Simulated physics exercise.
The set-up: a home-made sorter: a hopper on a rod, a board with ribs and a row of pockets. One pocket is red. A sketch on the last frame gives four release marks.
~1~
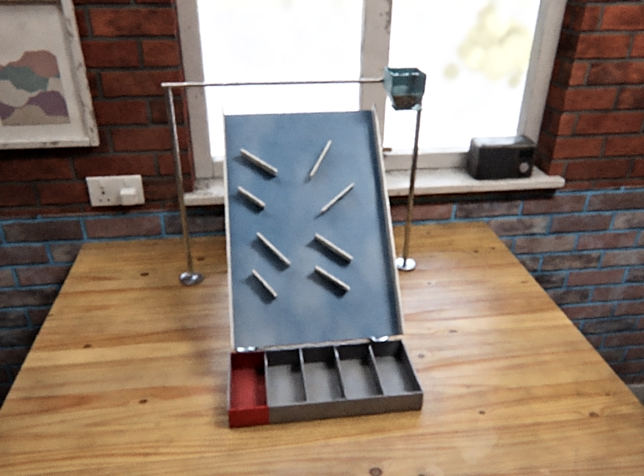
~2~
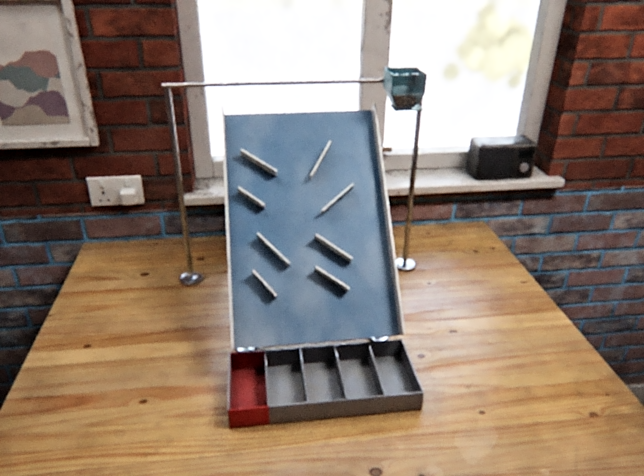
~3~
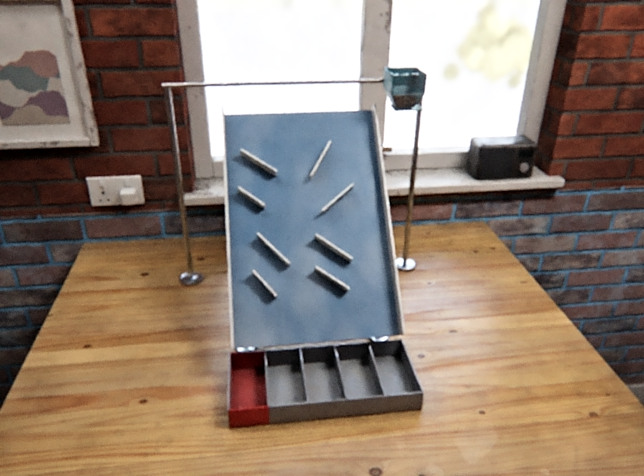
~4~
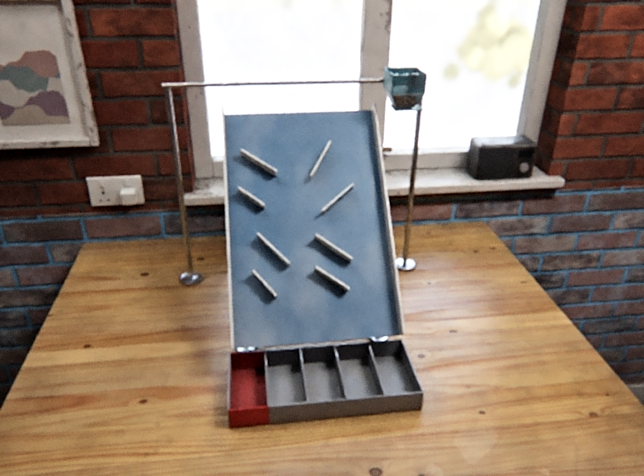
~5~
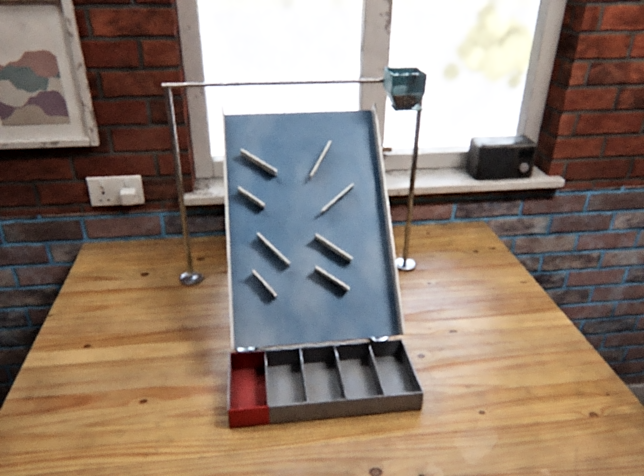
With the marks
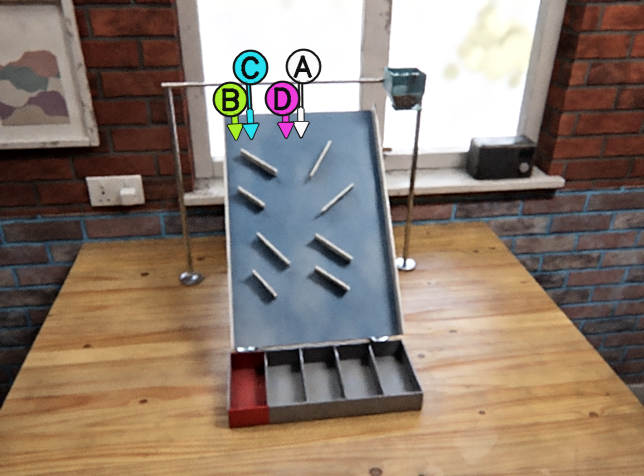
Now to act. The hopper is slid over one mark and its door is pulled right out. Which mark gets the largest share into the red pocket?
B is best.
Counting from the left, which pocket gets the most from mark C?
The fifth from the left.
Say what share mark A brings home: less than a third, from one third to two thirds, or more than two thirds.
Less than a third.
On the marked copy, mark A meets the board at (301, 131); mark B meets the board at (235, 134); mark C meets the board at (251, 133); mark D meets the board at (286, 132).
With A, none at all in the red pocket, the bulk in other pockets, close to a quarter outside the box.
With B, close to a third in the red pocket, close to a third in other pockets, close to a quarter outside the box.
With C, a small share in the red pocket, the bulk in other pockets, a small share outside the box.
With D, none at all in the red pocket, the bulk in other pockets, close to a quarter outside the box.
